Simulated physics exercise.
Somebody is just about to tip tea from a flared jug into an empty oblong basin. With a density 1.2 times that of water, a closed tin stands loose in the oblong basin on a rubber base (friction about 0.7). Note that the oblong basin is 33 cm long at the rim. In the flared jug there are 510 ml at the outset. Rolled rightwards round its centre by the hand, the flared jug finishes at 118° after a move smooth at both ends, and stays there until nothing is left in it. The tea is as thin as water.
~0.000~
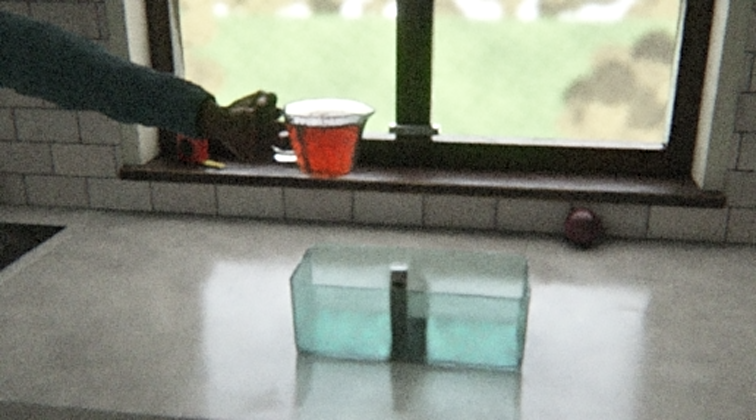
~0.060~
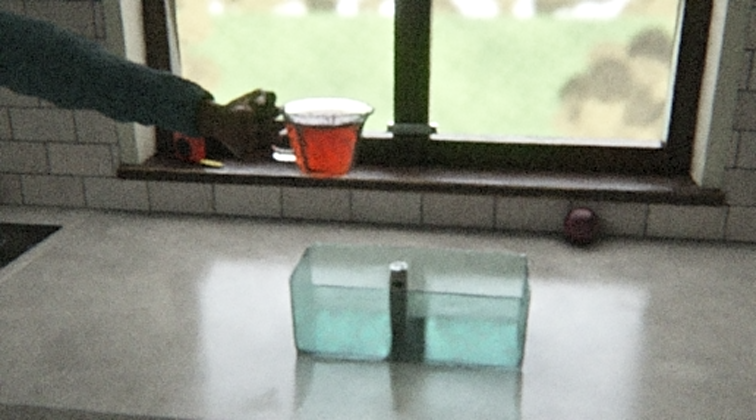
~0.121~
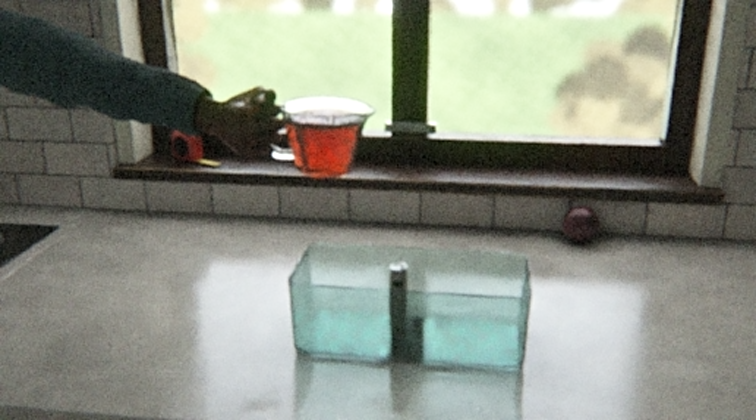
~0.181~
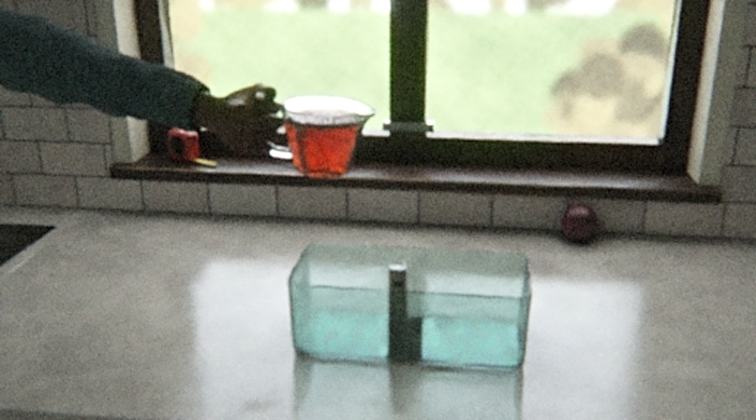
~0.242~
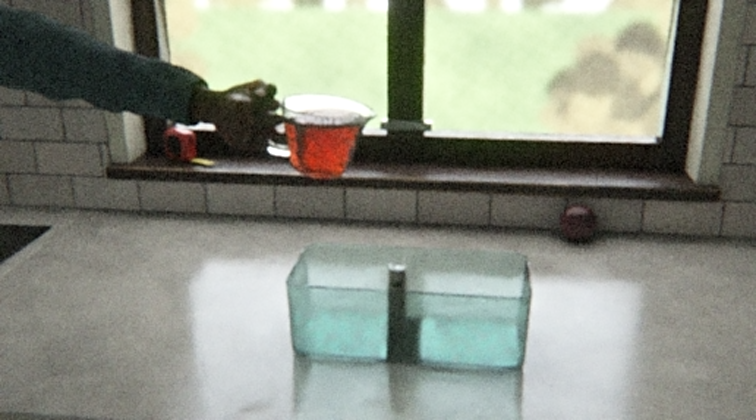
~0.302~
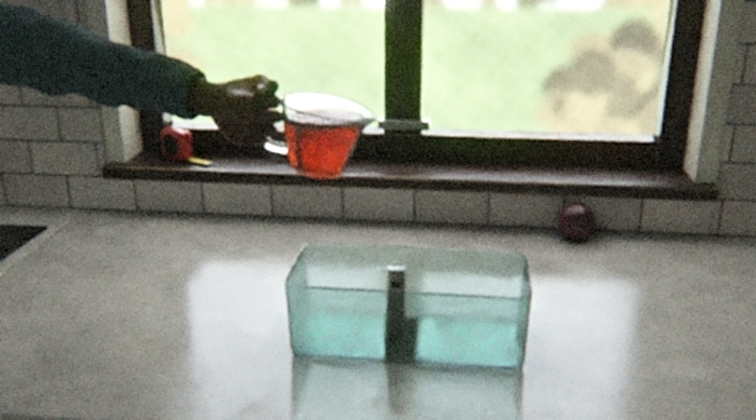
A clear flared jug of red-orange tea is held by its handle in a dark hand with a teal sleeve, before a window above a pale grey counter, seen from the front and slightly above. Below stands a see-through blue-green oblong basin with a dark upright tin, and small red objects lie behind. The hand slowly tilts the jug slightly rightwards as the view drifts a little.
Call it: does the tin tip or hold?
It holds.
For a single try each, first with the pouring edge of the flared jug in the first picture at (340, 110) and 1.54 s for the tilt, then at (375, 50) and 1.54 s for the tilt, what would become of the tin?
First it tips over; then it stays on its base.
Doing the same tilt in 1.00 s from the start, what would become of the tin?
Then the tin does not tip.
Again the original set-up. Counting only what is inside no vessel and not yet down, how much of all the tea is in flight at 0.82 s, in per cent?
Close to 28 per cent, I'd say.
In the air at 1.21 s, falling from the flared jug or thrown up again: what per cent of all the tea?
Around 10 percent of it is airborne.
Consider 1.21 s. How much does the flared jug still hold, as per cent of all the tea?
3 per cent or thereabouts.
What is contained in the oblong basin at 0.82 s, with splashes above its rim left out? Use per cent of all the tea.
Near 16 in a hundred.
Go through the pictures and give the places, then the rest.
It leans 0°; its right rim is at (376, 111); the tea meets the walls at (289, 116) and (366, 118); the oblong basin's rim runs from (300, 263) to (529, 277); the tin's top is at (399, 270), in the first frame.
It leans 0°; its right rim is at (376, 110); the tea meets the walls at (288, 114) and (365, 118), in the second frame.
It leans 2°; its right rim is at (376, 111); the tea meets the walls at (287, 114) and (365, 117), in the third frame.
It leans 4°; its right rim is at (377, 112); the tea meets the walls at (287, 114) and (366, 118), in the fourth frame.
It leans 7°; its right rim is at (377, 115); the tea meets the walls at (288, 114) and (367, 117), in the fifth frame.
It leans 11°; its right rim is at (378, 118); the tea meets the walls at (287, 114) and (370, 118), in the sixth frame.
Then, 0.82 s in, the tilt is 65° and 56 per cent is still to pour; the tin stands where it began.
Then, 1.21 s in, the tilt is 105° and 3 per cent is still to pour; the tin stands where it began.
Then, 1.61 s in, the tilt is 118° and 0 per cent is still to pour; the tin stands where it began.
Then, 2.04 s in, the tilt is 118° and 0 per cent is still to pour; the tin stands where it began.
Finally, the tin stands where it began.
